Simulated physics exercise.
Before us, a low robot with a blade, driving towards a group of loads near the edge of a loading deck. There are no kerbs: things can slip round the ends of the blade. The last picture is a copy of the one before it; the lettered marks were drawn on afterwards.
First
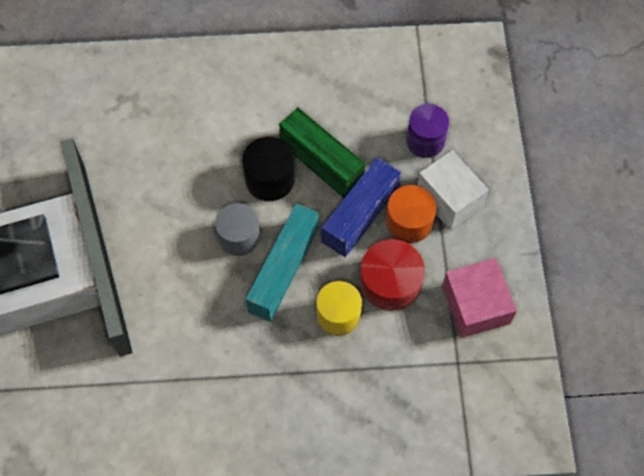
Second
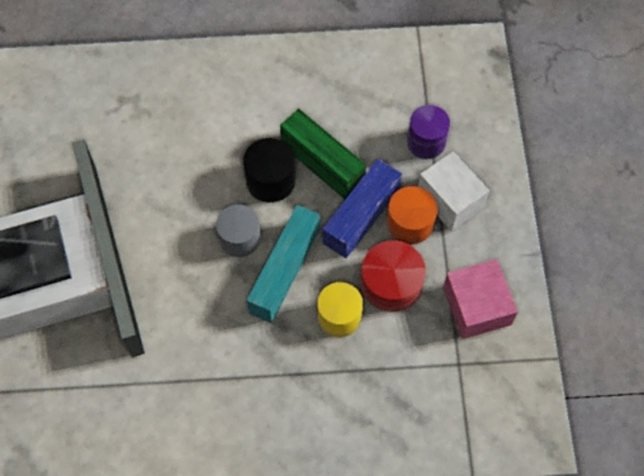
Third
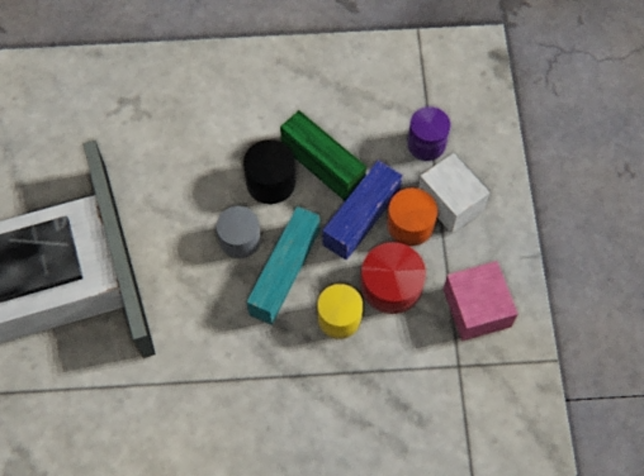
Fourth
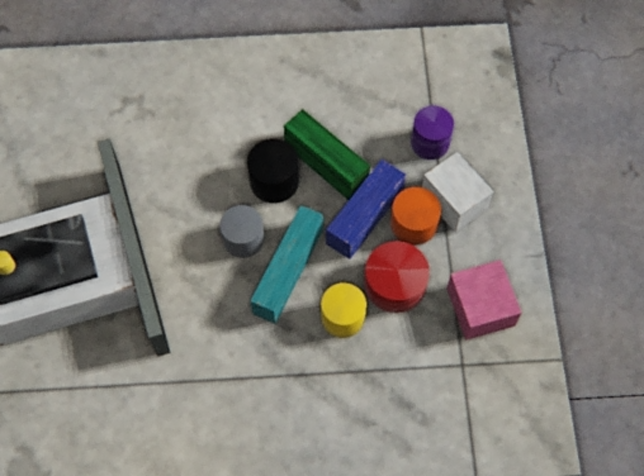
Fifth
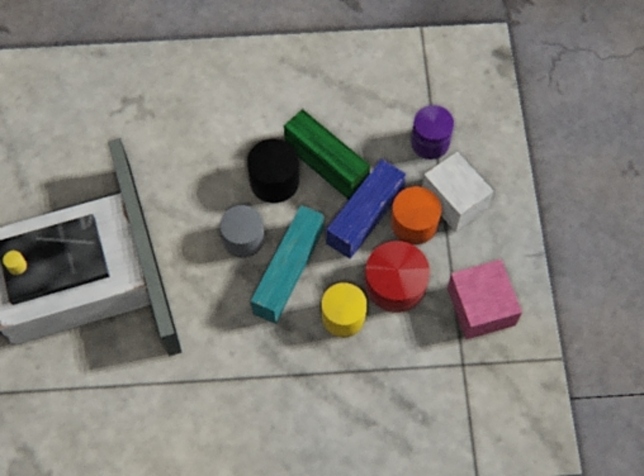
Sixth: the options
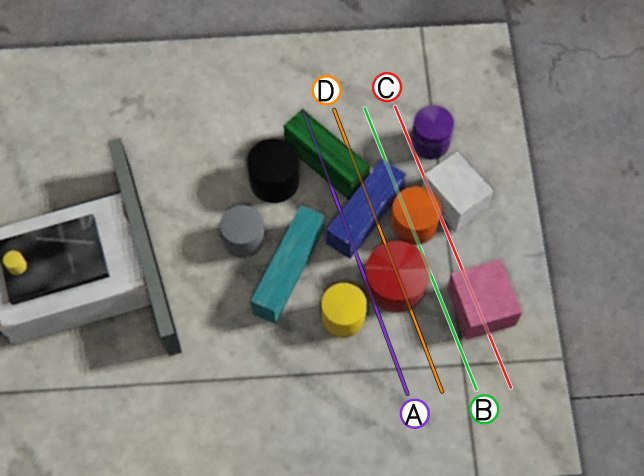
A low white robot with a wide dark blade on its front crept in from the left toward a cluster of colorful blocks and cylinders, which stayed still on the pale marbled surface.
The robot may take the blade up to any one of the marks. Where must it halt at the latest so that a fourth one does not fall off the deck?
Line C.
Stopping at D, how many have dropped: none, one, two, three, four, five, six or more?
By then, none.
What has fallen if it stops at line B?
The white crate goes over.
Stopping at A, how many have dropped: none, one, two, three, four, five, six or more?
The count is none.
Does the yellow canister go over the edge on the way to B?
By then, no.
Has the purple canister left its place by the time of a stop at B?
Yes.
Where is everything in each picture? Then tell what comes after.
The first picture shows red canister (392, 275); white crate (451, 191); blue bar (362, 207).
The second picture shows robot (23, 257); grey canister (238, 231).
The third picture shows robot (34, 257); black canister (271, 172).
The fourth picture shows robot (49, 256); turquoise bar (288, 264).
The fifth picture shows robot (61, 256); purple canister (432, 132); orange canister (416, 216); red canister (397, 277).
On the marked copy, A at (353, 244); B at (417, 240); C at (450, 238); D at (385, 242).
Taking C. A third of the way, robot (175, 249); turquoise bar (306, 258); grey canister (278, 224).
Two thirds of the way, robot (288, 242); white crate (494, 187); pink crate (504, 304).
When it is over, robot (374, 237); white crate over the edge; orange canister over the edge; two fallen.
As for the rest, A is within the limit but short; B is within the limit but short; D is within the limit but short.
